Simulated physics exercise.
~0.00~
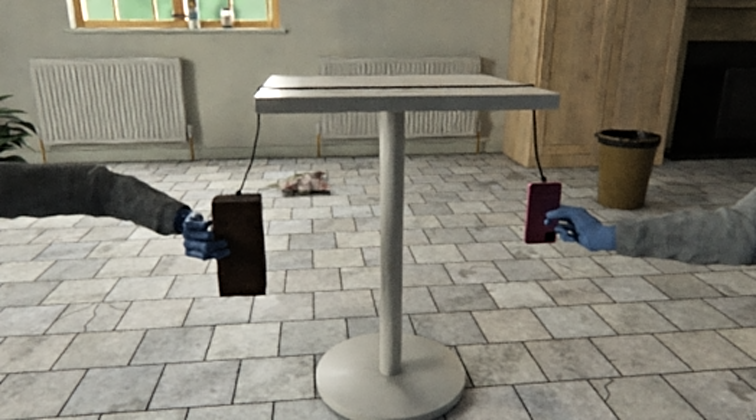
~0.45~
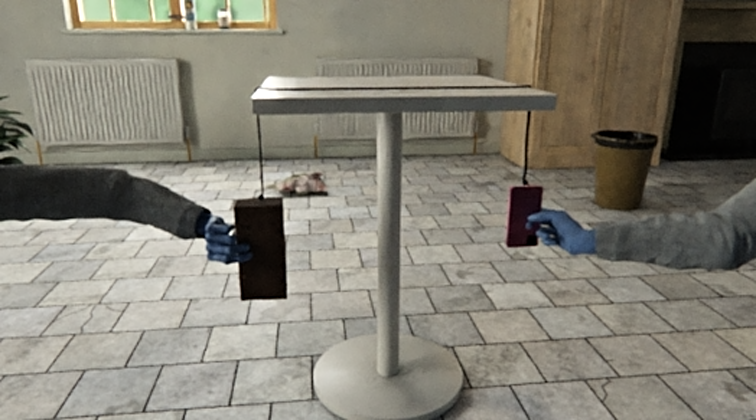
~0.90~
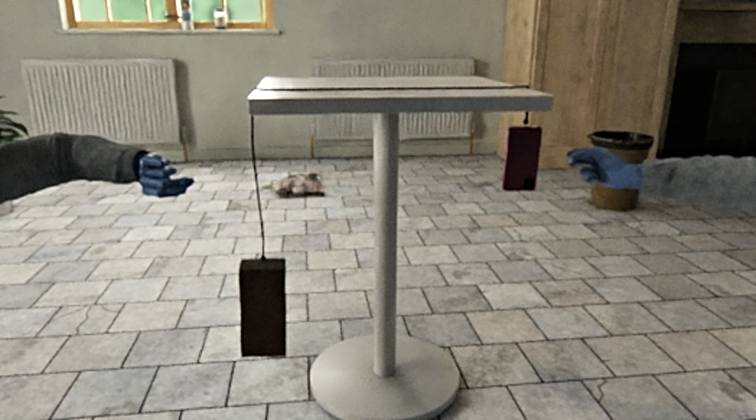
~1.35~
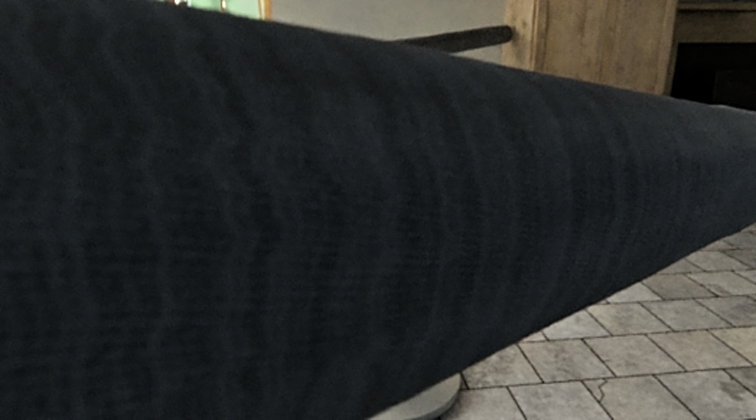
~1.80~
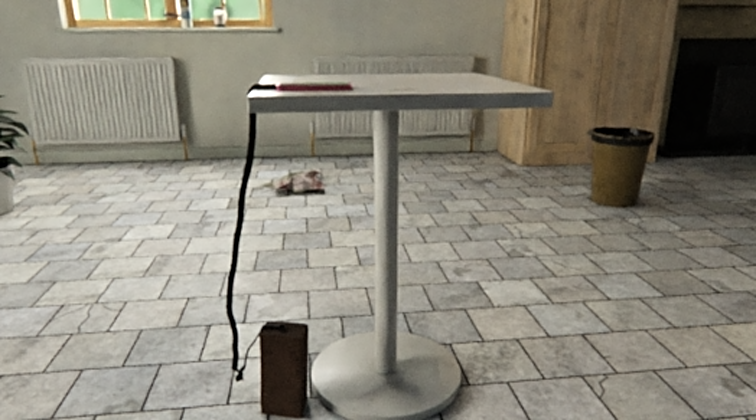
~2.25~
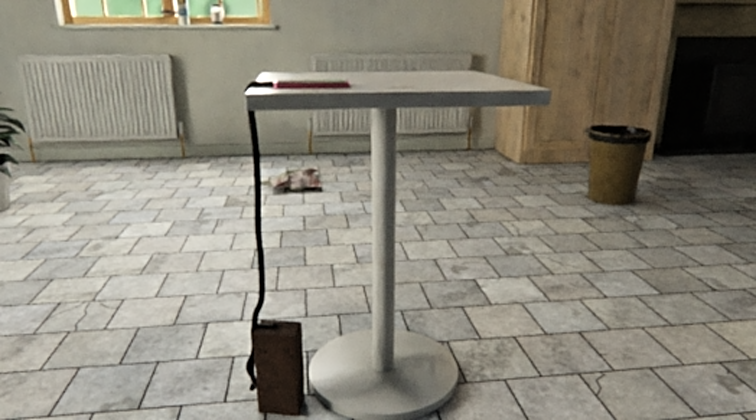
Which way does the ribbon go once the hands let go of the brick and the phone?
It goes down on the left, where it ends up hanging over the edge, with the brick on the floor and the phone lying on the tabletop.
